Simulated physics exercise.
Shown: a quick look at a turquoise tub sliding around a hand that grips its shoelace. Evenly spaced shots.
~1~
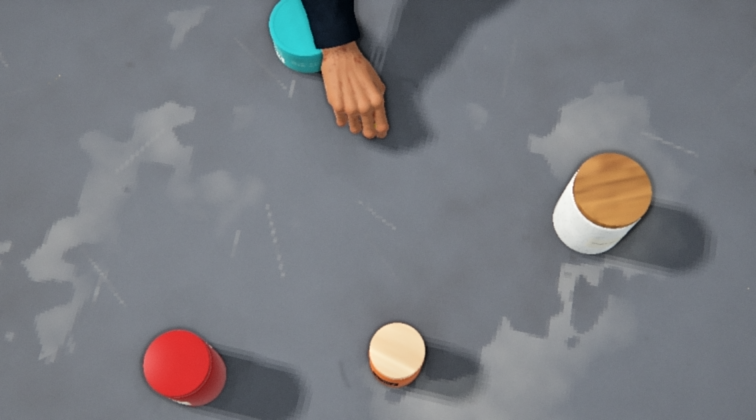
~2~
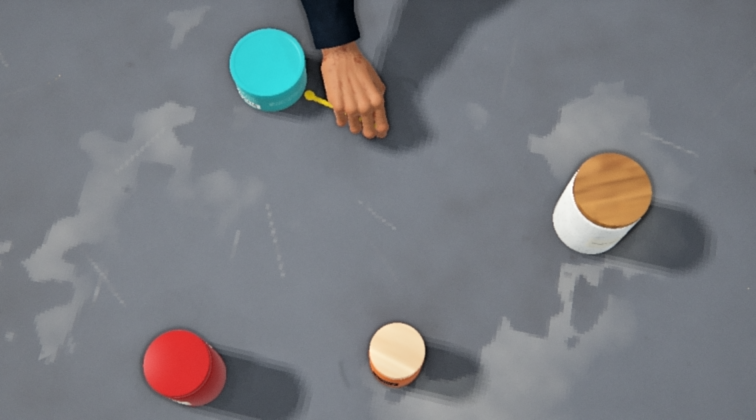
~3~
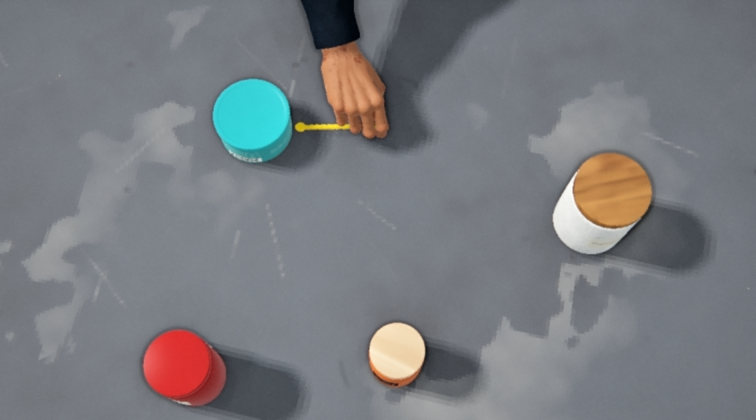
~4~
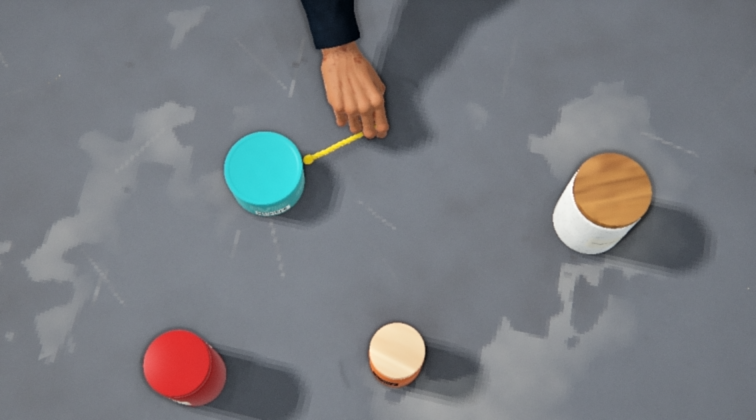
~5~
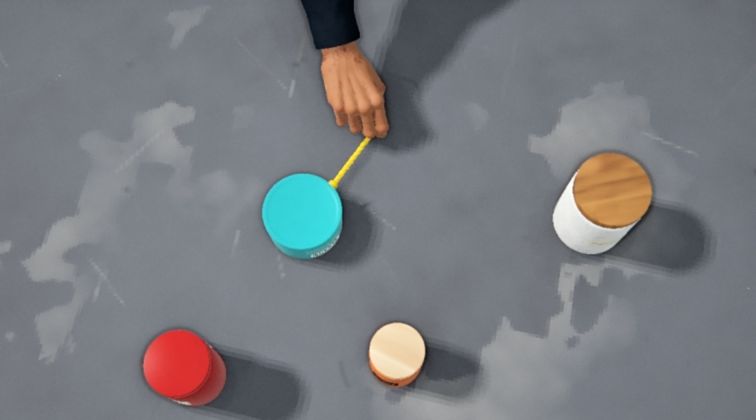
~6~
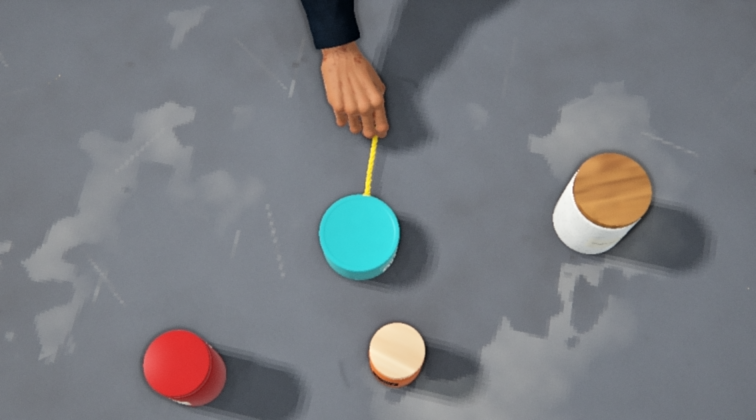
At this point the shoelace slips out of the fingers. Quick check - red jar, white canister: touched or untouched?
Red jar: Untouched; white canister: Touched.
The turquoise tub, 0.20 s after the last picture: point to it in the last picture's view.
About (517, 242).
Then, 0.08 s after the last picture, tub near (477, 235).
Then, 0.20 s after the last picture, tub near (517, 242); white canister pushed aside.
At rest, tub near (516, 245); white canister pushed aside. The red jar stays untouched and the white canister gets hit.
